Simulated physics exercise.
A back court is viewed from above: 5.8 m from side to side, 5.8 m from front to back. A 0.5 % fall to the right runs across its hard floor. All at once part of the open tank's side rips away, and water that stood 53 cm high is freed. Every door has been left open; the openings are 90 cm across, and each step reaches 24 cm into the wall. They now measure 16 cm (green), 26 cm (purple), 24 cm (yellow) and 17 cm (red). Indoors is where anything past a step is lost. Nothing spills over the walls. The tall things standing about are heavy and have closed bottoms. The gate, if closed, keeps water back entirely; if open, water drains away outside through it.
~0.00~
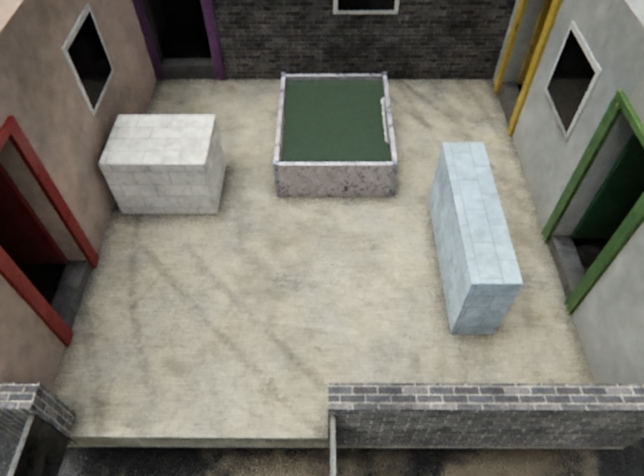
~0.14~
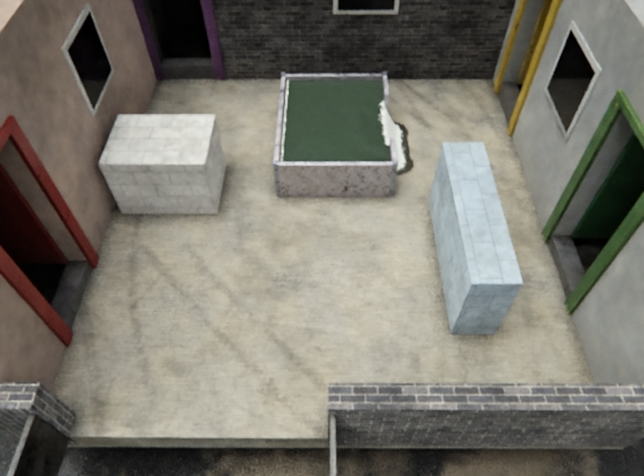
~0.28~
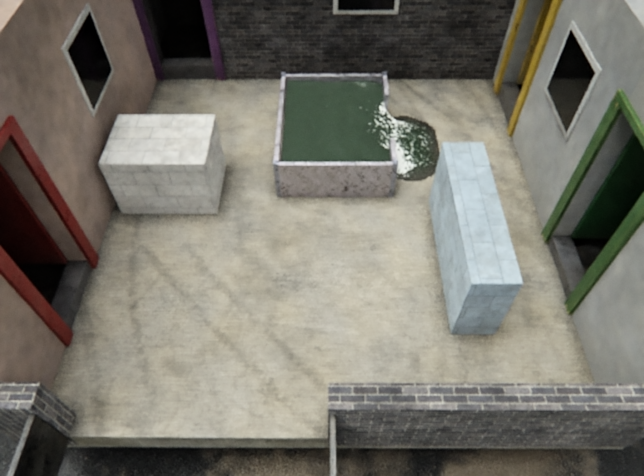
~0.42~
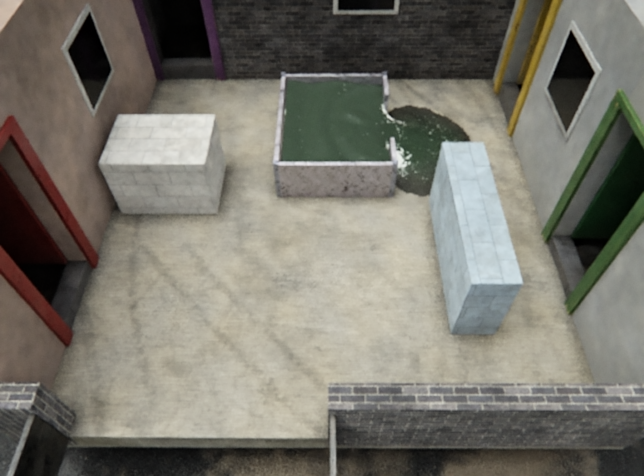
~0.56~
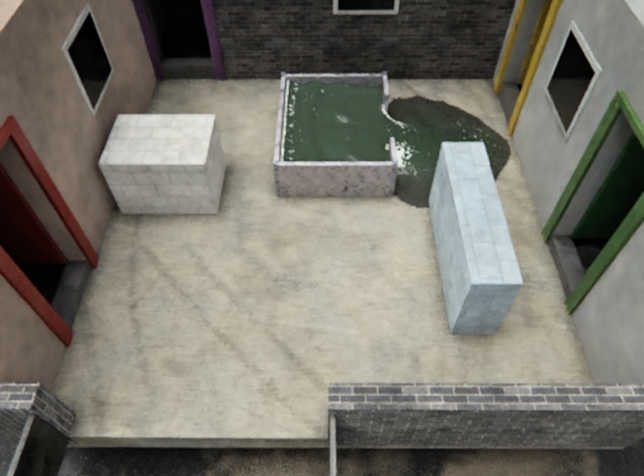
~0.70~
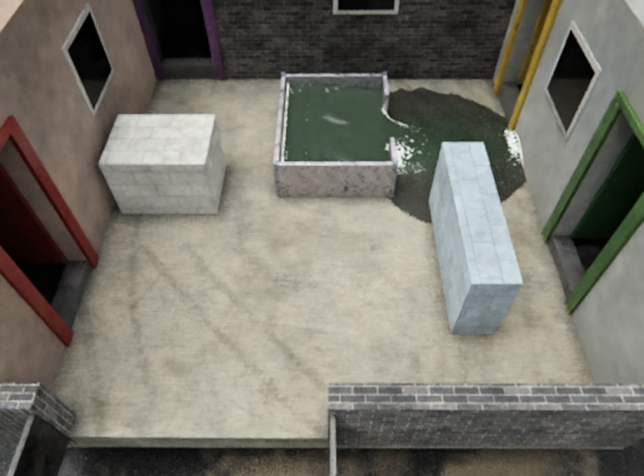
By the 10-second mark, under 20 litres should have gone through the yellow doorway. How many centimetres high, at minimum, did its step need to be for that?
It needed to be about 19 cm high.
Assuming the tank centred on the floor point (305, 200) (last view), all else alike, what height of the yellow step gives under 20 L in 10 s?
Near 12.5 cm.
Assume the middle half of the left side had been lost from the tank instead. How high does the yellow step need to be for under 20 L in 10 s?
In that case about 9.5 cm.
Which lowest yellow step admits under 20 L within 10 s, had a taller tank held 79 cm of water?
The step would need to be some 30 cm high.
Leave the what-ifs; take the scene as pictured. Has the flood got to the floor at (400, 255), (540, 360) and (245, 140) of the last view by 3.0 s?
Listed order - unwetted, soaked through, unwetted.
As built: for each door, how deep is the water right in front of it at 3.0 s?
At the green door the depth is 7 cm, at purple 0 cm, at yellow 20 cm and at red 0 cm.
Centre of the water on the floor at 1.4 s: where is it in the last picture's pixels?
I'd say around (389, 147).
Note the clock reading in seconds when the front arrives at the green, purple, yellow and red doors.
So green sees it at 1.4 s, purple at 4.0 s, yellow at 0.8 s and red at 7.5 s.
After 1.4 s water covers 20 % of the floor, deepest (34 cm) near (492, 80); 25 cm at the yellow door, 0 litres in over its 24 cm step.
After 3.0 s water covers 30 % of the floor, deepest (22 cm) near (494, 86); 20 cm at the yellow door, 2 litres in over its 24 cm step.
After 10.0 s water covers 95 % of the floor, deepest (10 cm) near (598, 398); 7 cm at the yellow door, 3 litres in over its 24 cm step.
At the yellow door as built, the water arrived by 0.8 s and peaked near 25 cm at 1.4 s.
Run again over the same 10 s with other heights there, 28 litres in over 17.5 cm, 4 litres over 23.5 cm. The limit of 20 litres is kept from about 19 cm up.
